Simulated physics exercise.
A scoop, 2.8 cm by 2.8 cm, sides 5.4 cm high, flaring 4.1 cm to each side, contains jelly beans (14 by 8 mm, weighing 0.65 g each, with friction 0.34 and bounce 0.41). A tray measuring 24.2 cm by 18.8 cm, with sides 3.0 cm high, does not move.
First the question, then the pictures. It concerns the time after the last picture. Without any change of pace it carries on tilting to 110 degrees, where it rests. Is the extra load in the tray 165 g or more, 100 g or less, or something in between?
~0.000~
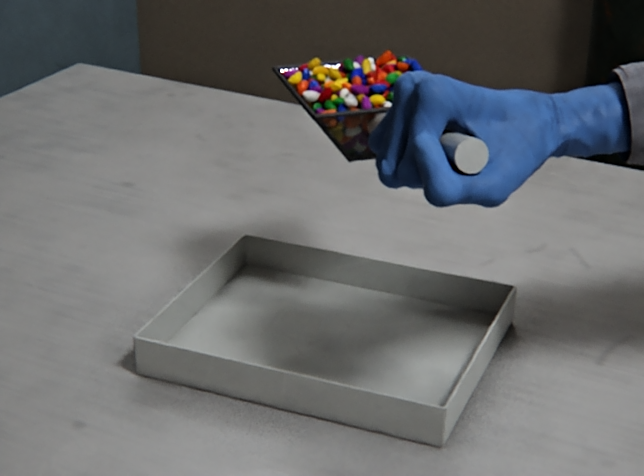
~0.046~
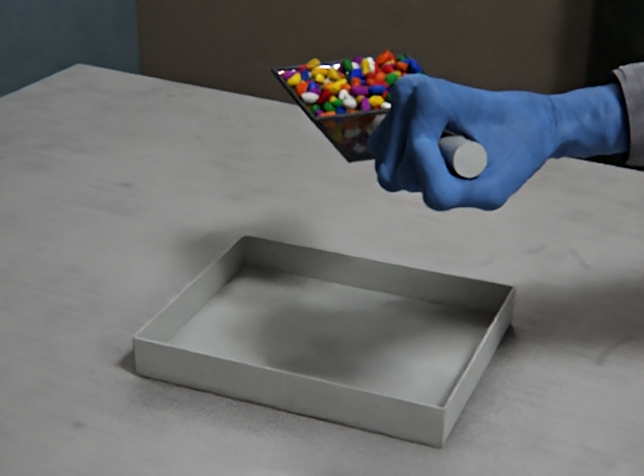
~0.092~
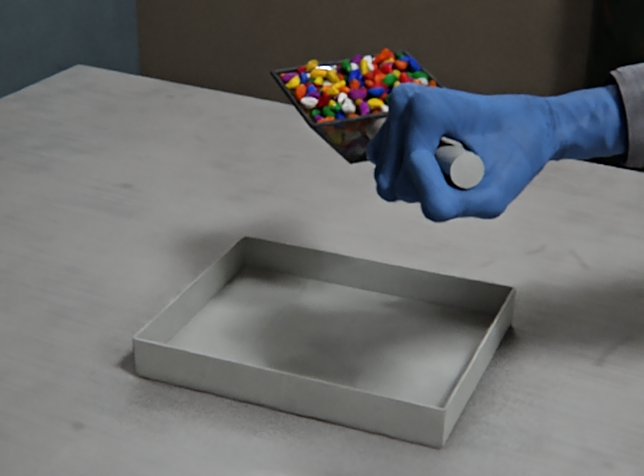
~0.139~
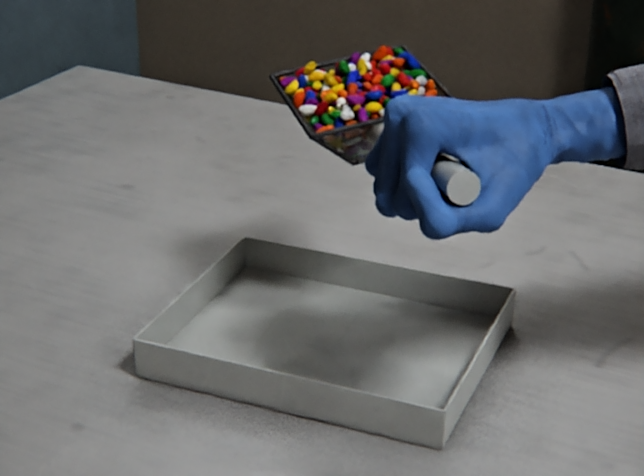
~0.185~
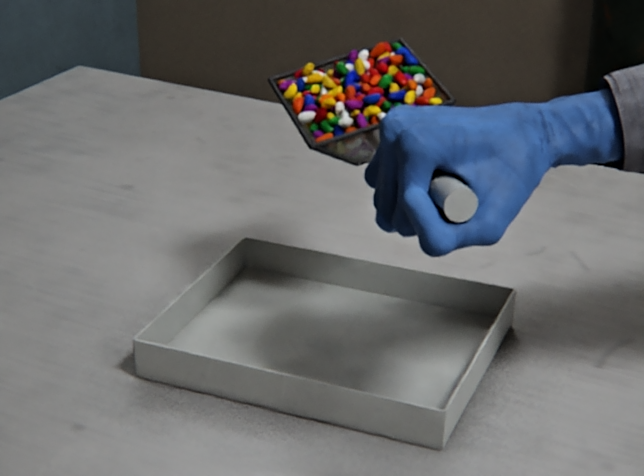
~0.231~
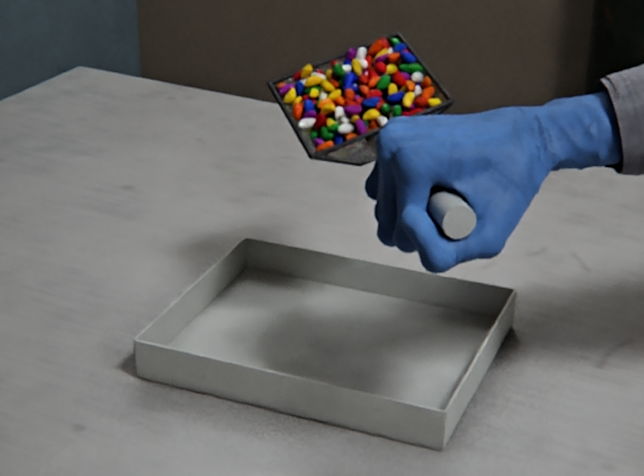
Top band.
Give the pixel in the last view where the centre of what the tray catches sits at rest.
Near pixel (291, 357).
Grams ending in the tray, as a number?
I'd say somewhere near 220 g.
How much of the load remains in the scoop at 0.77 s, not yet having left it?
About 35 per cent is still there.
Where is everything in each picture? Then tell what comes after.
The first frame shows scoop at (299, 98); tilt 0 degrees; top of the load at (408, 63); tray at (332, 310).
The second frame shows scoop at (298, 100); tilt 1 degrees; top of the load at (357, 63).
The third frame shows scoop at (297, 104); tilt 4 degrees; low side front; top of the load at (356, 62).
The fourth frame shows scoop at (296, 110); tilt 9 degrees; low side front; top of the load at (354, 60).
The fifth frame shows scoop at (296, 116); tilt 15 degrees; low side front; top of the load at (362, 58).
The sixth frame shows scoop at (296, 122); tilt 20 degrees; low side front; top of the load at (389, 55); tray at (332, 313). It turns about 115 degrees a second.
After 0.53 s, tilt 55 degrees; 0 g in the tray, scoop holds 100 %.
After 0.77 s, tilt 83 degrees; 76 g in the tray, scoop holds 35 %.
After 1.00 s, tilt 108 degrees; 225 g in the tray, scoop holds 0 %.
After 1.21 s, tilt 110 degrees; 225 g in the tray, scoop holds 0 %.
In the end, at 1.5 s, 225 g in the tray, scoop holds 0 %.
